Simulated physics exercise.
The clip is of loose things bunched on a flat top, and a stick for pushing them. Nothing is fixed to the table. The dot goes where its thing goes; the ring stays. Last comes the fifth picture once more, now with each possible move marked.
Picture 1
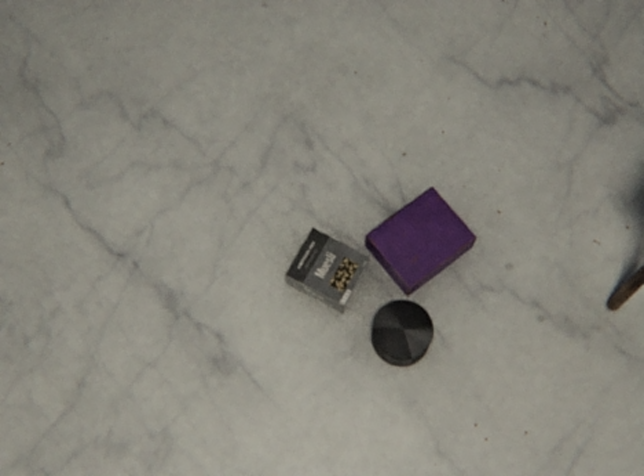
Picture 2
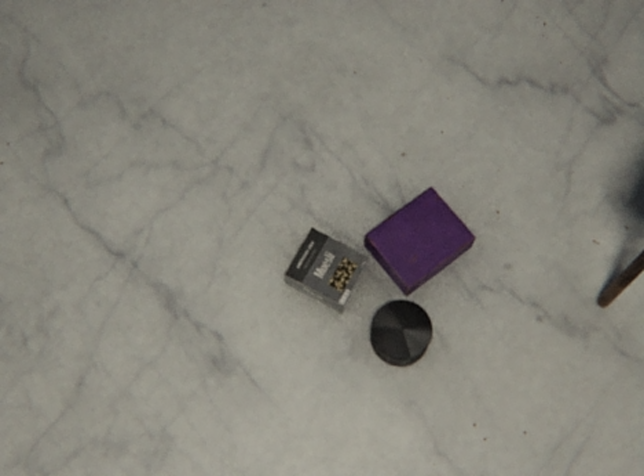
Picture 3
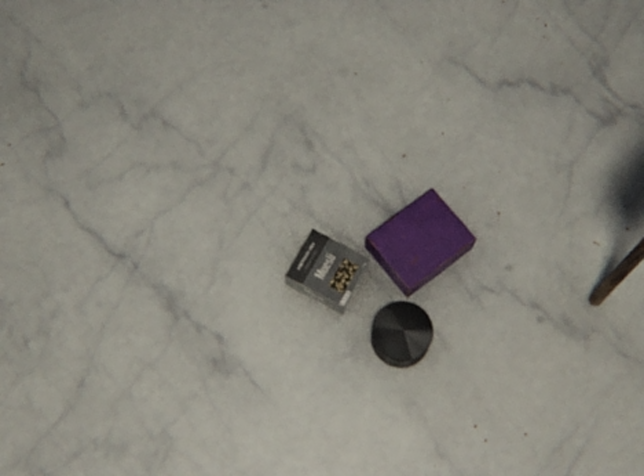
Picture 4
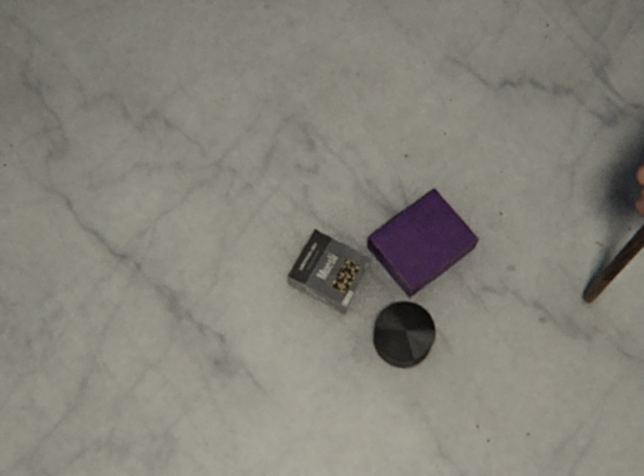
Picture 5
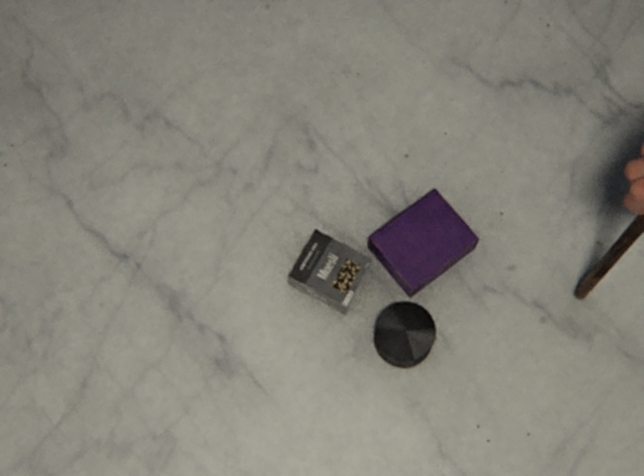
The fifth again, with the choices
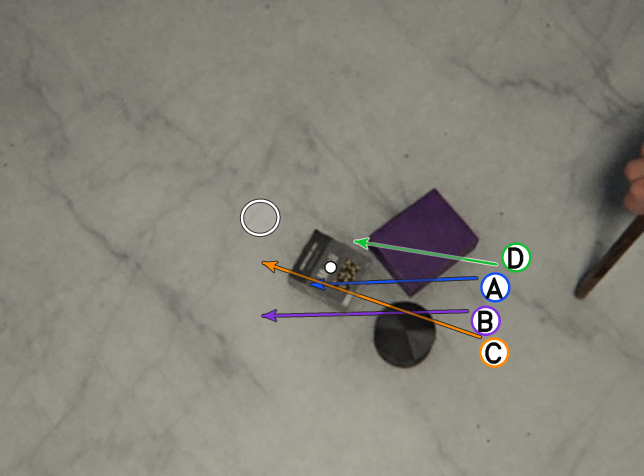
A thin dark stick slides in a short way from the right edge over a pale, grey-veined marble surface seen from directly above, with fingertips coming into view behind it. Near the centre, a small grey packet with a dark top lies left of a purple block, and a round black tin sits just below them. The three grouped objects and the view stay practically still, and the stick does not touch them.
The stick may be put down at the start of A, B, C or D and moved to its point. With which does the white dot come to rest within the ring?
C is the one.
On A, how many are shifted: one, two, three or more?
It moves two.
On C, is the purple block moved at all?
No.
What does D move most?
It is the purple block.
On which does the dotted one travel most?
Stroke C.
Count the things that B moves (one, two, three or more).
It moves two.
On the copy, A from (477, 278) to (311, 285); B from (467, 311) to (263, 316); C from (480, 337) to (264, 263); D from (497, 264) to (355, 241); the ring at (260, 218); the white dot at (331, 268).
On C. First, foot of the stick (401, 310); grey packet (330, 272); black tin (393, 340).
Then, foot of the stick (322, 284); grey packet (295, 251); black tin (393, 340).
Finally, foot of the stick (264, 263); grey packet (261, 221); black tin (393, 340); the dot on the grey packet is in the ring.
By contrast, A leaves the dotted thing at (278, 260); B leaves the dotted thing at (311, 265); D leaves the dotted thing at (329, 272).
